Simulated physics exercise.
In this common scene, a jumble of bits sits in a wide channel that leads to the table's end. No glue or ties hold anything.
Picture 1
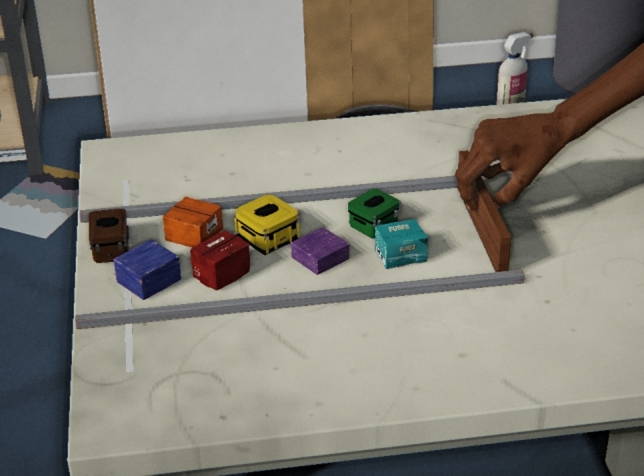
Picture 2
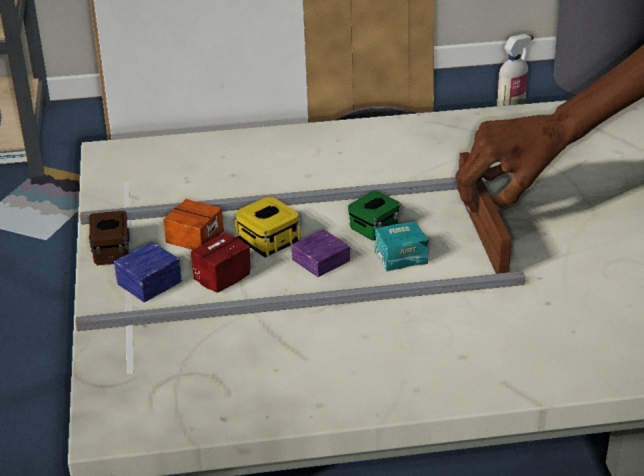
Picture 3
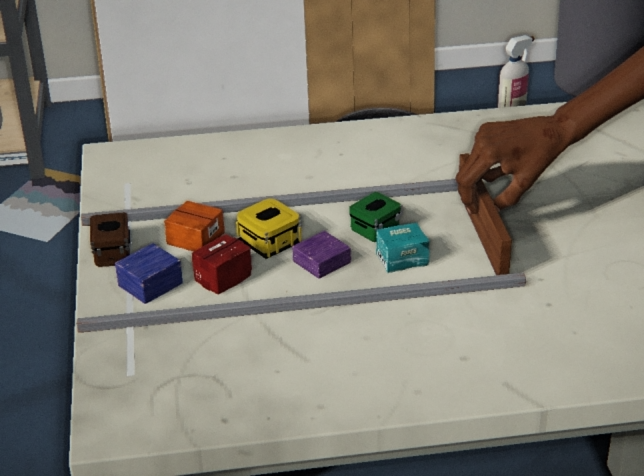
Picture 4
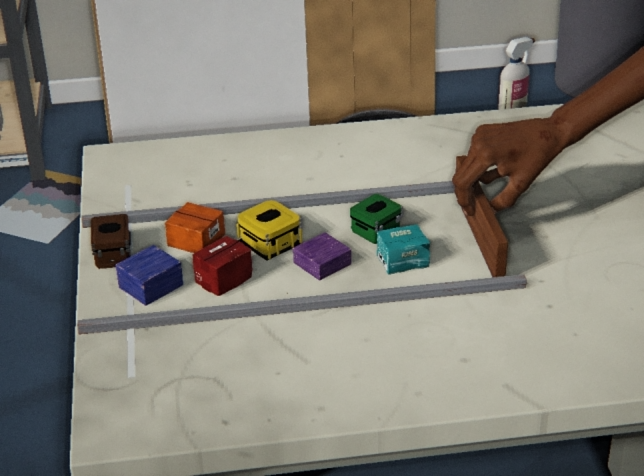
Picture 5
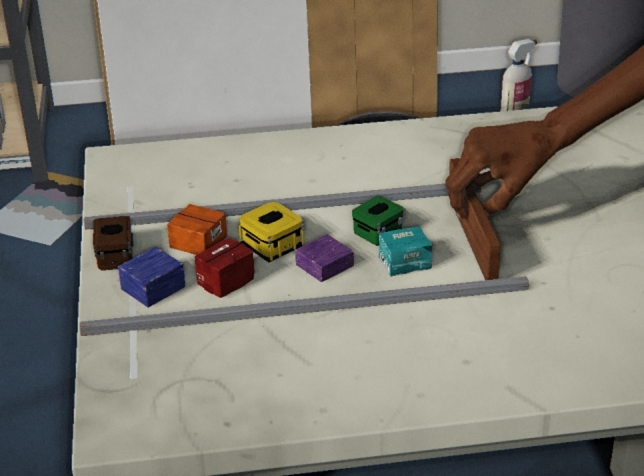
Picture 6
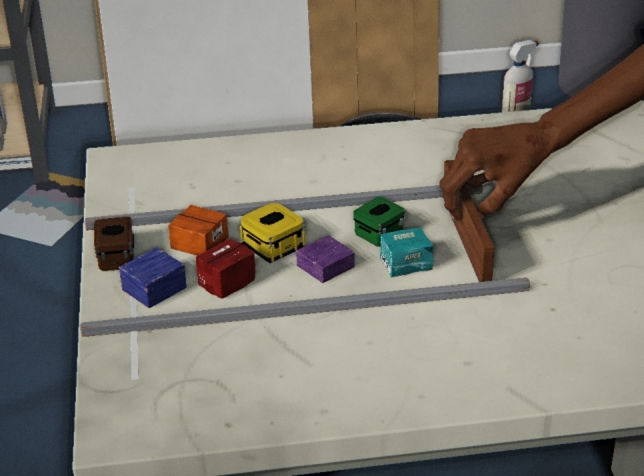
Eight small colored boxes and cases sat still between two gray rails on a pale tabletop, while a hand at the right held a brown board upright and slid it slightly left toward them.
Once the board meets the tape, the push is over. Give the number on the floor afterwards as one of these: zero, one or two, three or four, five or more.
The push is going to clear five or more off the end.
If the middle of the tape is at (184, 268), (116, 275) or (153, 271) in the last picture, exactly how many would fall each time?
Per try: 4; 6; 4.
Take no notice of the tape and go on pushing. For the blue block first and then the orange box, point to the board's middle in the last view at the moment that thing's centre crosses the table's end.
Approx. (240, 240) for the first, approx. (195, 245) for the second.
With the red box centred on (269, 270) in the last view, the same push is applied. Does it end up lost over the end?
Well, this time it drops away.
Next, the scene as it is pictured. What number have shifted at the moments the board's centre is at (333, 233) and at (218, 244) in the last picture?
At that stage 5; at the next, 8.
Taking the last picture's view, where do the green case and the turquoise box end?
Final positions: Near (111, 239); near (110, 280).
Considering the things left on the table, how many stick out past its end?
Looks like 0 of them.
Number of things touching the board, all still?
2.
Early on, none off yet; brown case at rest near (115, 244); blue block at rest near (153, 278); orange box at rest near (199, 231).
A while later, none off yet; brown case at rest near (115, 244); blue block travelled about its own width near (117, 283); orange box travelled about its own width near (161, 230).
Further along, two off so far; brown case in the air; blue block in the air; orange box travelled well along near (76, 238).
Finally, the number that fall off is five or more; lost, purple block, yellow case, red box, orange box, blue block and brown case.
